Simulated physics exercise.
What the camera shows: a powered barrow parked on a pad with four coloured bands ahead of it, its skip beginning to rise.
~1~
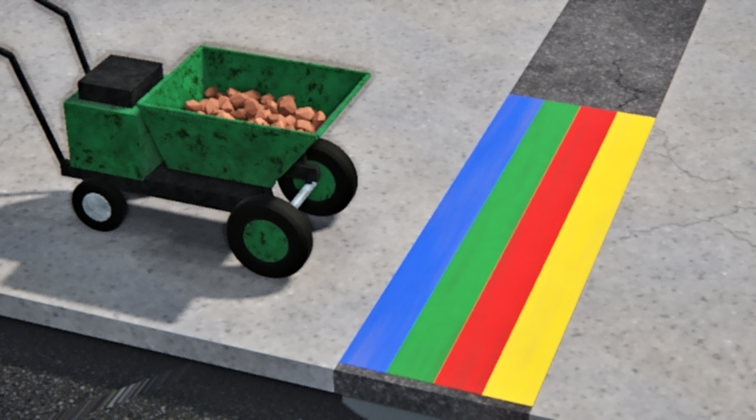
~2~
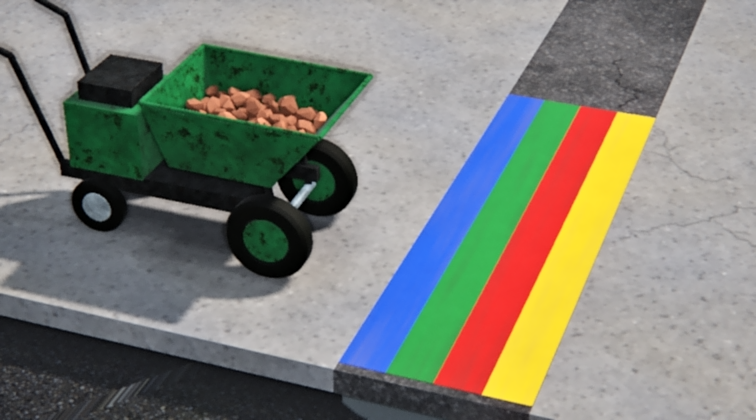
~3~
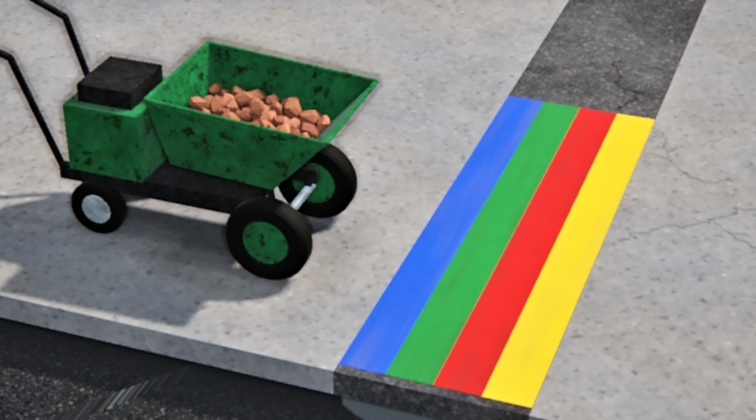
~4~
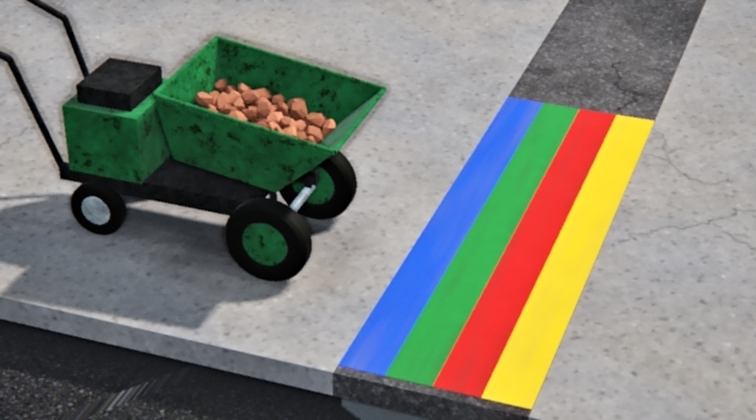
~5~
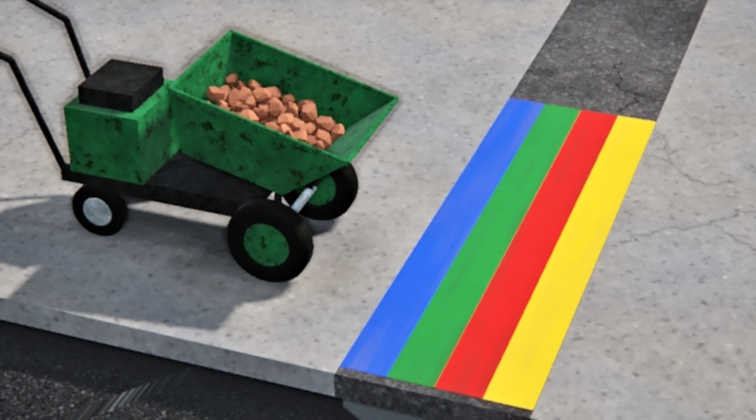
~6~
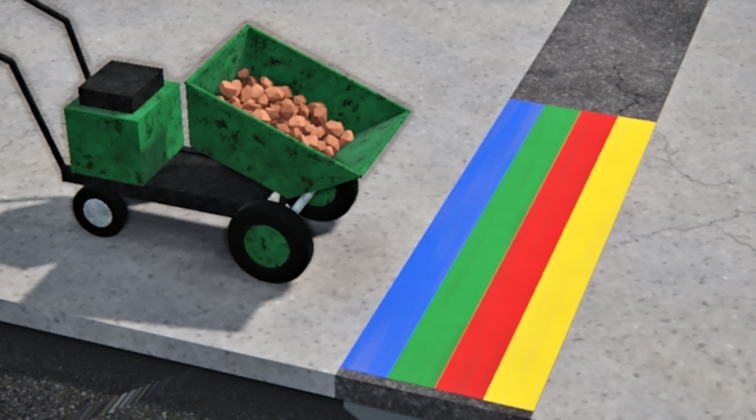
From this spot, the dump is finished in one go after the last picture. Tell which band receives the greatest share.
I would say the green band receives it.
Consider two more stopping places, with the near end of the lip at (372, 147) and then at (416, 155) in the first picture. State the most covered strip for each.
For the first spot it is the strip in red, for the second the yellow strip.
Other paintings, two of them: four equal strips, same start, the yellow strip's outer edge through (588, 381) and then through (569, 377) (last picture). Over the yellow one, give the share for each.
I get 0 % for the first one and 10 % for the second.
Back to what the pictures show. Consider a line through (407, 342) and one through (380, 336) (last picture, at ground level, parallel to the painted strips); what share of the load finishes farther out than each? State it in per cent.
50 and 70 in a hundred.
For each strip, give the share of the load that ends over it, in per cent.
I'd say the blue strip has near 10, the green strip near 30, the red strip near 15 and the yellow strip near 5 per cent.
Soon, skip tipped steeply; all in the skip.
A while on, skip tipped right over; most in the skip; a small part over the blue strip; a small part over the green strip.
Towards the end, skip tipped right over; about a third in the skip; a small part over the blue strip; about a third over the green strip; a small part over the red strip; a small part over the yellow strip; a stray few off the paint.
Finally, skip tipped right over; about a third in the skip; a small part over the blue strip; about a third over the green strip; a small part over the red strip; a small part over the yellow strip; a stray few off the paint.
